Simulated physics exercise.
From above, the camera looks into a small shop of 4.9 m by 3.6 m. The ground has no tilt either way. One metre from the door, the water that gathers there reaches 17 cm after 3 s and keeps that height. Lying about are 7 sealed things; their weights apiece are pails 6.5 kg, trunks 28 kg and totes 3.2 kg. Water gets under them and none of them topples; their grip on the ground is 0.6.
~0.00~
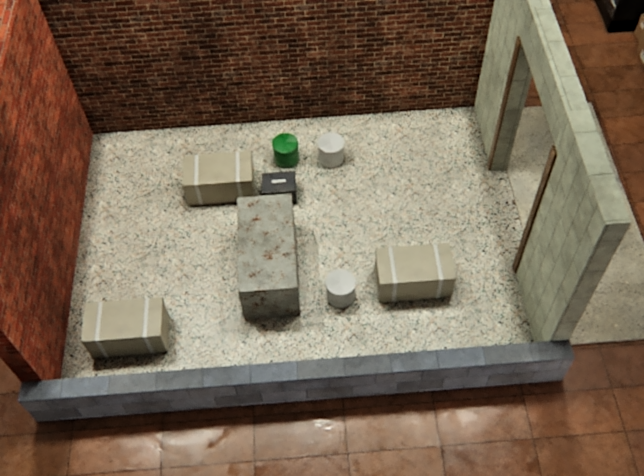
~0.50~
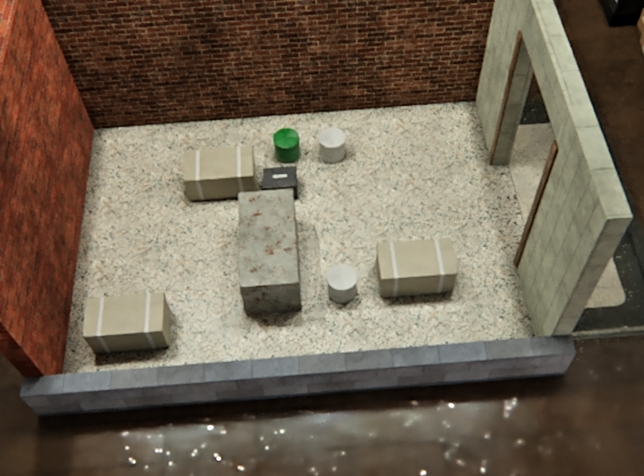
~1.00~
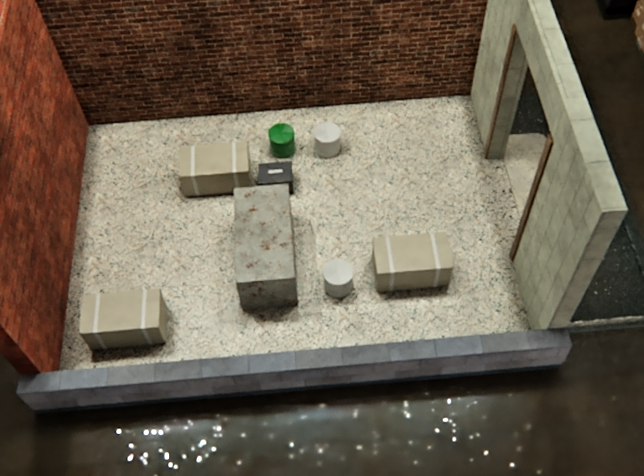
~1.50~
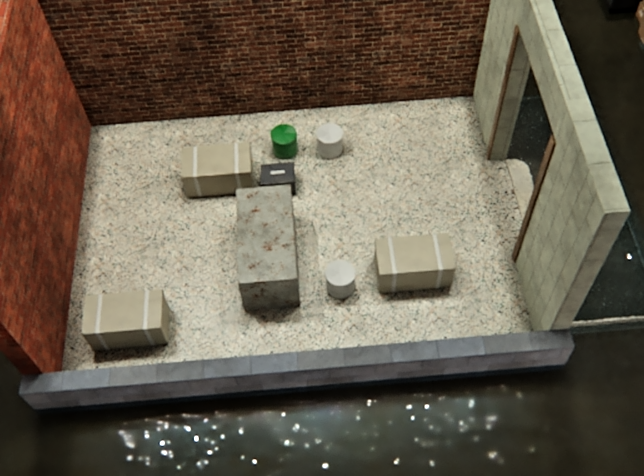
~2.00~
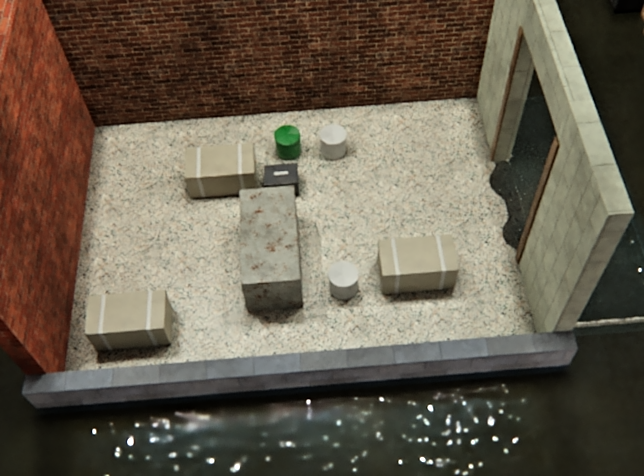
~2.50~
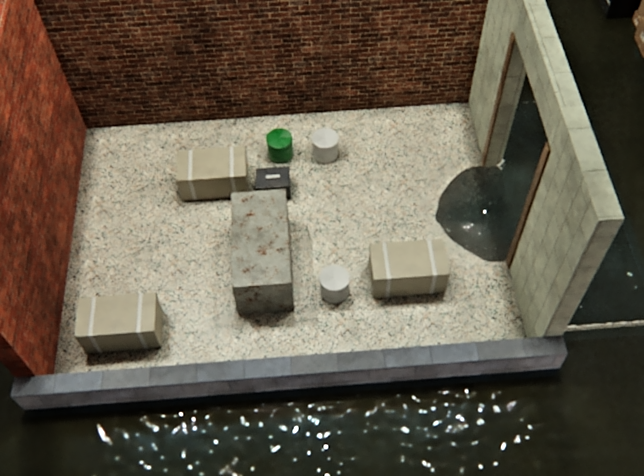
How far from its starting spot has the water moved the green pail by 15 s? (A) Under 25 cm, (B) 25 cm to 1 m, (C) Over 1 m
C, over 1 m.
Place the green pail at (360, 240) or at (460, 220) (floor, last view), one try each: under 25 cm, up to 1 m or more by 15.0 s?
First try: It covers a big distance; second try: It covers a big distance.
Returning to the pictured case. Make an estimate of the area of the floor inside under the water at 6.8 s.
About 13 m2.
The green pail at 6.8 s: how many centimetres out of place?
Shift by then: About 30 cm.
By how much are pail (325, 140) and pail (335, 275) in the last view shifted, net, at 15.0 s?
Shifts: 300 cm / 80 cm.
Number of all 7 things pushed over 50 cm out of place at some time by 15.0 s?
That adds up to 6.
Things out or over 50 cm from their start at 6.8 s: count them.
The number I get is 0.
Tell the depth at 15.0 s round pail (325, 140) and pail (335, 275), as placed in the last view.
I'd put it at 10 cm and 11 cm respectively.
After 3.5 s the green pail is near (279, 138), 0.0 m from its start, aground; 0 afloat.
After 6.8 s the green pail is near (282, 121), 0.3 m from its start, aground; 1 afloat.
After 11.0 s the green pail is near (310, 105), 0.6 m from its start, afloat; 3 afloat.
After 15.0 s the green pail is near (426, 117), 1.8 m from its start, afloat; 7 afloat.
